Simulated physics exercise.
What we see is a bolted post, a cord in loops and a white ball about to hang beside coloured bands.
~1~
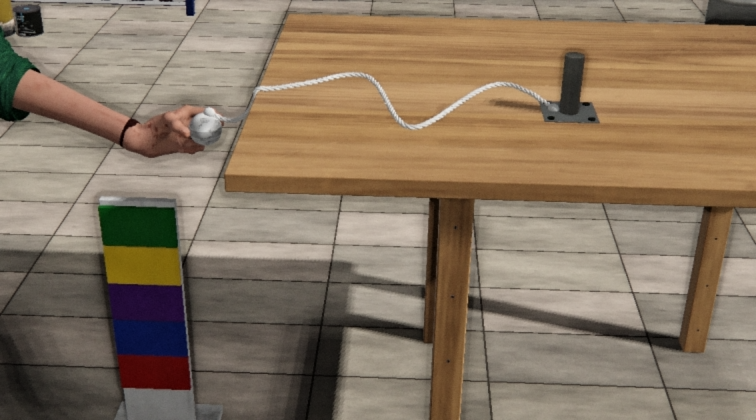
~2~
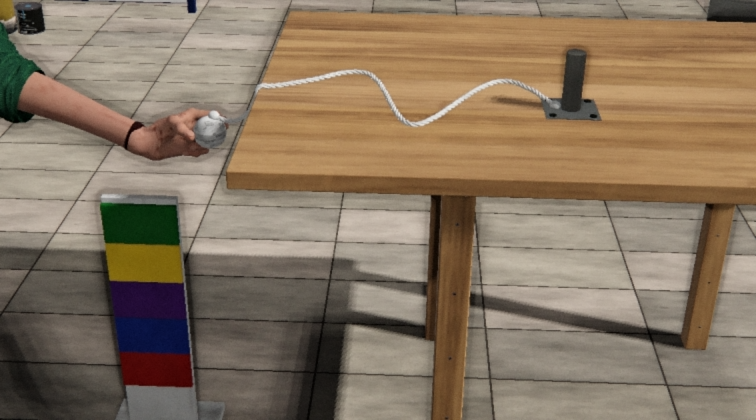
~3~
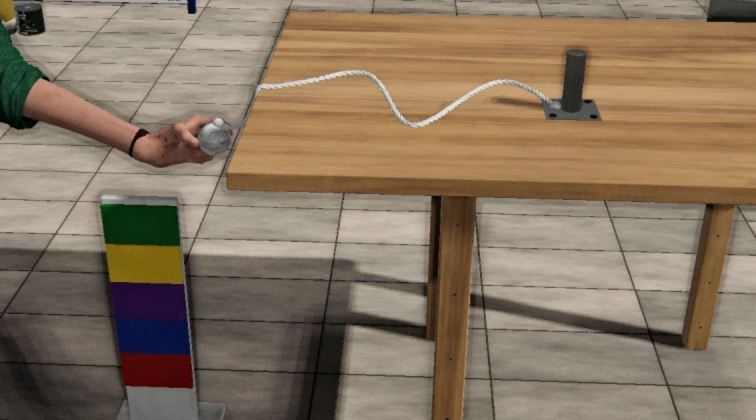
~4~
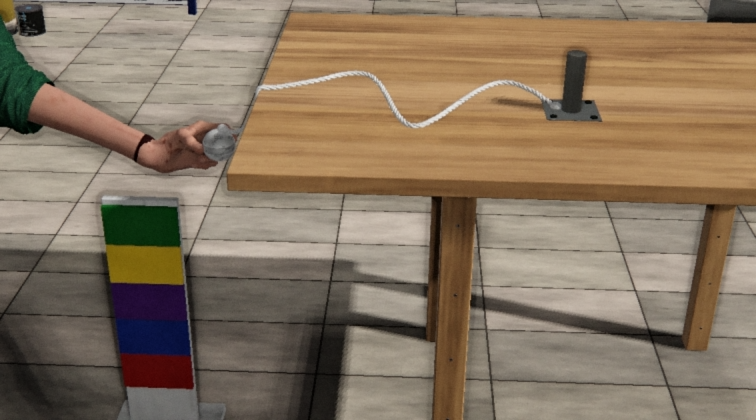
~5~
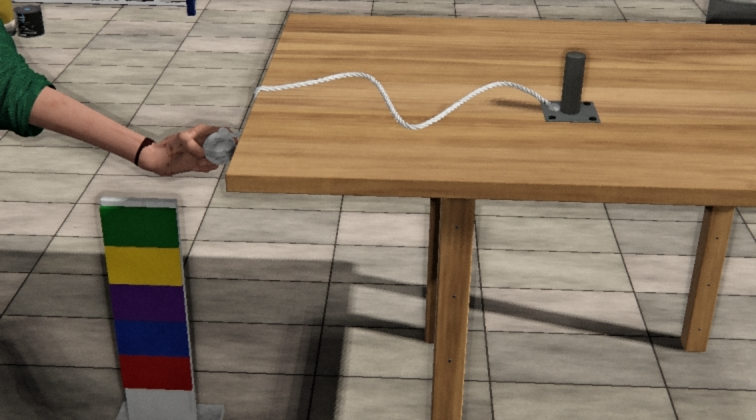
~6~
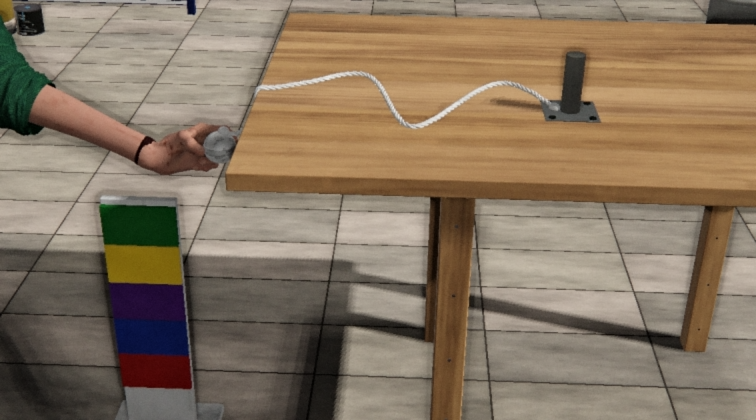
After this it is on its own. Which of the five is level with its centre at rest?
The cord holds its middle at blue.
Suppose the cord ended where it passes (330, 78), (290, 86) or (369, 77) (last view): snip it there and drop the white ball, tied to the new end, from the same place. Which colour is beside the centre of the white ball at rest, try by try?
Taking them in turn: Green; yellow; above them all.
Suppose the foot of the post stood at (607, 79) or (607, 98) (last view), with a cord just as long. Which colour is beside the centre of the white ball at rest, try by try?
Try by try: Purple; purple.
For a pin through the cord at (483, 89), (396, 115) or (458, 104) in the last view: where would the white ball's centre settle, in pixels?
About (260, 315), (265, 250) and (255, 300).
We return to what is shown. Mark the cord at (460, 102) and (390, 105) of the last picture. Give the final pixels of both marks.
At (392, 100), then (256, 100).
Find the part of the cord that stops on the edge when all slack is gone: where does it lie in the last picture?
The one at (390, 105).
Soon after, ball near (238, 307); level with purple.
After that, ball near (295, 347); level with blue.
And then, ball near (253, 340); level with blue.
In the end, ball near (273, 344); level with blue. At blue.
